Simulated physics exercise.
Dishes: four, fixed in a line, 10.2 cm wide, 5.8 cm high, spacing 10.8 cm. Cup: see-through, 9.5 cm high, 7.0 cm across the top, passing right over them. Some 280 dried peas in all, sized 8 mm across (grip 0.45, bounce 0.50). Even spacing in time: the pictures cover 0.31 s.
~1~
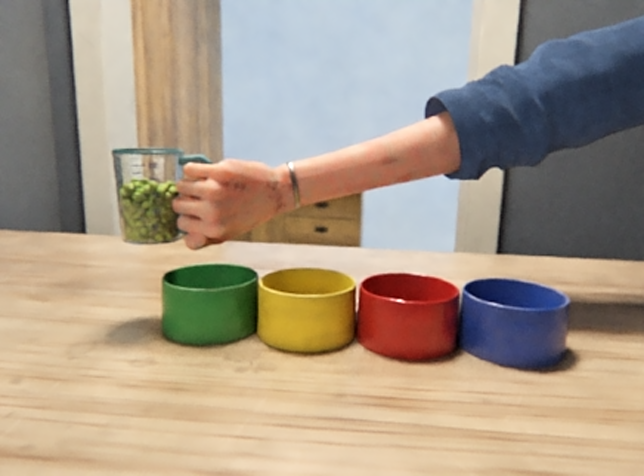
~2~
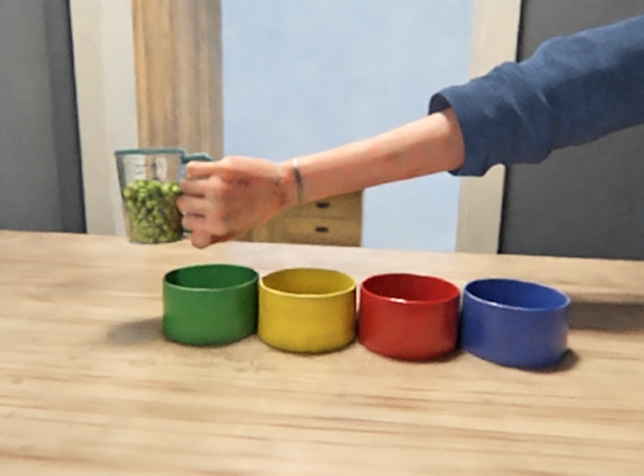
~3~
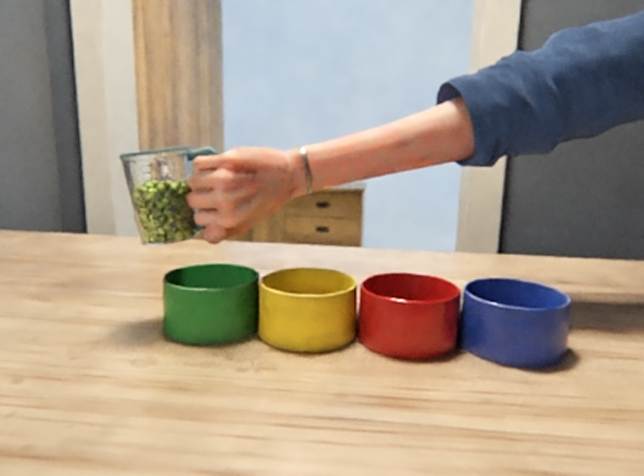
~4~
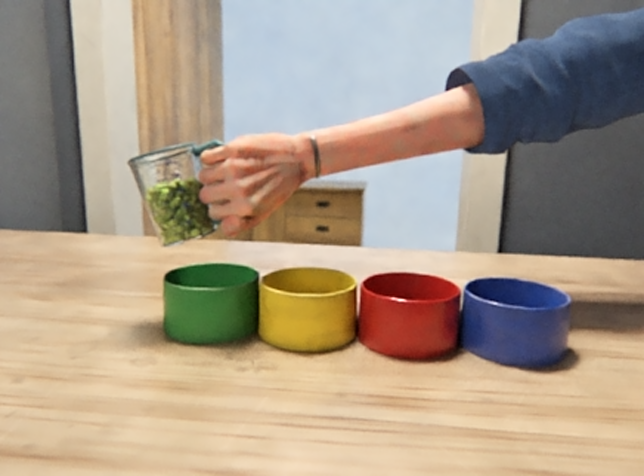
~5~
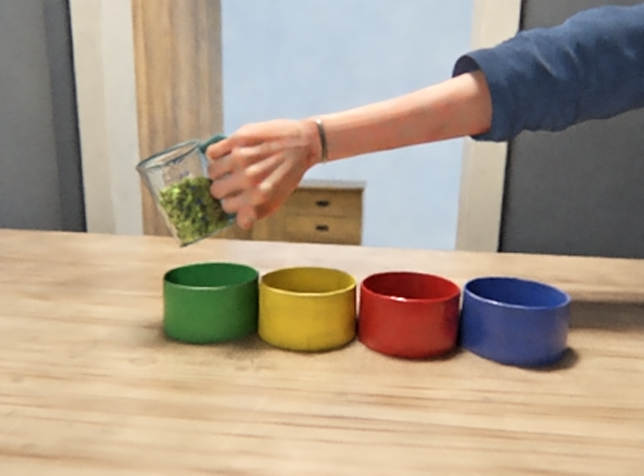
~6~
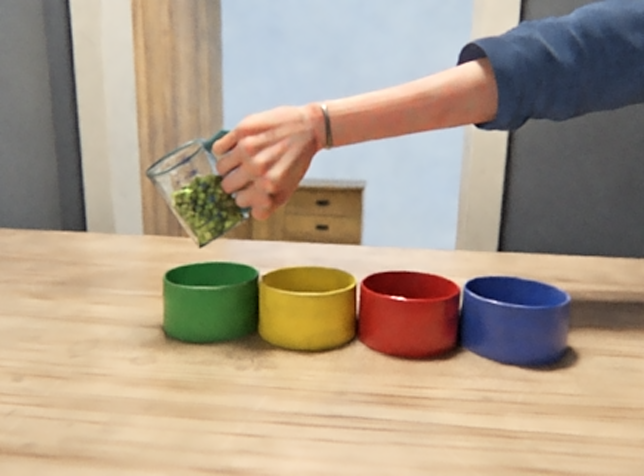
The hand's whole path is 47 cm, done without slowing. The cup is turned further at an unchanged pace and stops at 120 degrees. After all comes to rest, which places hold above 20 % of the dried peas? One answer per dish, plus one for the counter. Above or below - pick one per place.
Red dish: Below; blue dish: Below; green dish: Below; yellow dish: Above; counter: Below.
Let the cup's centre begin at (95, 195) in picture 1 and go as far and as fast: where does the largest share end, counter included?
Result - top receiver is green.
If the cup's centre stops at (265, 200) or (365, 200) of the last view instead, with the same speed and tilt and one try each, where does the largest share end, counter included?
Green; yellow.
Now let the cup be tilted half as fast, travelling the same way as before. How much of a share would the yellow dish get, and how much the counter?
In that case yellow 0, counter 10.
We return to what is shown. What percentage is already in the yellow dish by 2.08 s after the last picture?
Close to 95 per cent at that point.
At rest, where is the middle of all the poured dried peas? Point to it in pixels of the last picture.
Centre at rest, approx.: (309, 314) px.
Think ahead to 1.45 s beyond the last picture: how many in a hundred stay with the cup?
About 0 %.
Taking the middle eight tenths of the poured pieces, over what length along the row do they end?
I'd put it at close to 6 cm.
Then, 0.87 s after the last picture, tilt 120 degrees; cup holds 20 %, yellow 80 %.
Then, 1.45 s after the last picture, tilt 120 degrees; cup holds 0 %, yellow 95 %.
Then, 2.08 s after the last picture, tilt 120 degrees; cup holds 0 %, yellow 95 %.
In the end, red 0 %, blue 0 %, green 0 %, yellow 95 %, counter 5 %.
